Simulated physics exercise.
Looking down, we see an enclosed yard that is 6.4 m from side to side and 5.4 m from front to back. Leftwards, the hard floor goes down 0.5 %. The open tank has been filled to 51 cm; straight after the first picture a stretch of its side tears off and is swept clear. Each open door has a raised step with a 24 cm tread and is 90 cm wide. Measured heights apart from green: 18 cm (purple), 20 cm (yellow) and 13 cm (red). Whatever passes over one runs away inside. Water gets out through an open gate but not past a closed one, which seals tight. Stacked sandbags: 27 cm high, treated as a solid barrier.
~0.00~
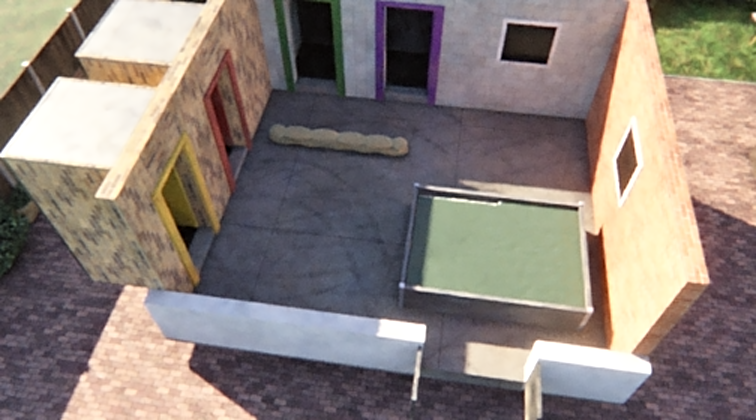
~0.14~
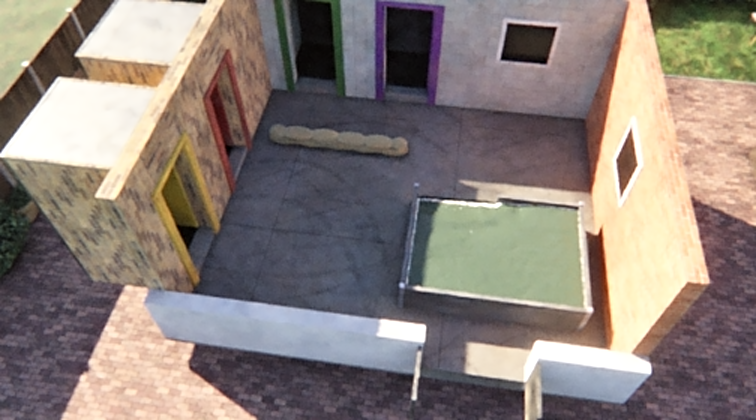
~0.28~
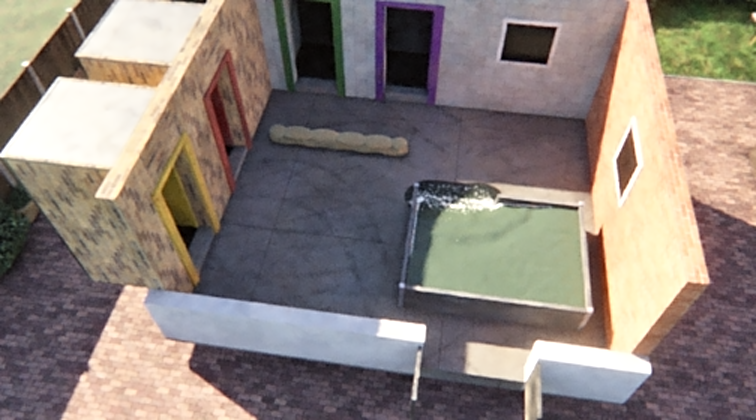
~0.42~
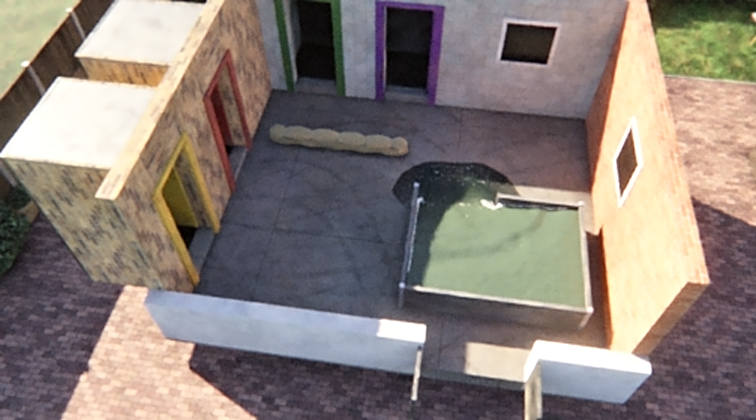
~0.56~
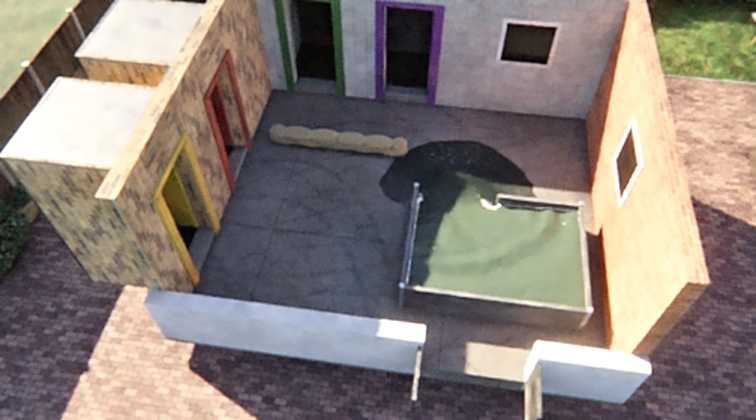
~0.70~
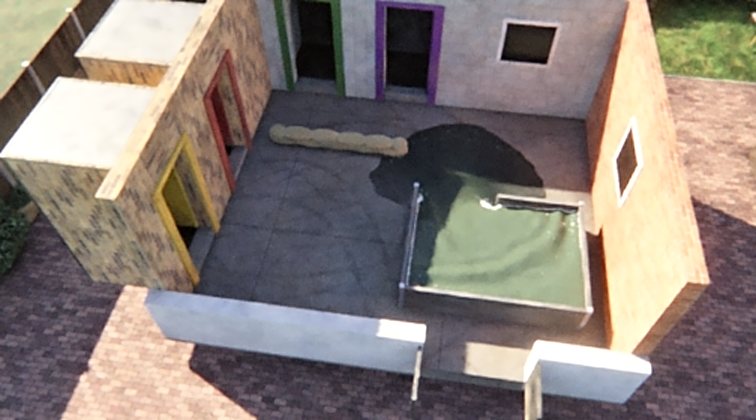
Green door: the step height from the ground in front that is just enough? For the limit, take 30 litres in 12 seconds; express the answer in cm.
11.5 cm.
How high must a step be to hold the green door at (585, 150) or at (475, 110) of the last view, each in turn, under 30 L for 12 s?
In turn: Roughly 13.0 cm, roughly 20 cm.
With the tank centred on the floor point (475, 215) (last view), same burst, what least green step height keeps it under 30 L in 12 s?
Near 13.5 cm.
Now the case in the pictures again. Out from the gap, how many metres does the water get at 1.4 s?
Near 3.0 metres, give or take.
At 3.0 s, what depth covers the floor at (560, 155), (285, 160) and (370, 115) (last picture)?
Some 7, 3 and 9 cm.
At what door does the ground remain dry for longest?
The answer is the yellow door.
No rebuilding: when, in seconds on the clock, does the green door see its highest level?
Peak time: Around 7.0 s.
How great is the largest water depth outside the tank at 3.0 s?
Max depth: Near 24 cm.
After 1.4 s water covers 25 % of the floor, deepest (27 cm) near (434, 200); it has not reached the green door.
After 3.0 s water covers 50 % of the floor, deepest (24 cm) near (582, 125); 6 cm at the green door, 0 litres in over its 18 cm step.
After 12.0 s water covers 95 % of the floor, deepest (12 cm) near (412, 147); 11 cm at the green door, 0 litres in over its 18 cm step.
At the green door as built, the water arrived by 2.1 s and peaked near 16 cm at 7.0 s.
With a step of 10.5 cm, 44 litres would have come in within the 12 s; with 12.5 cm, 16 litres. So under 30 litres takes about 11.5 cm.
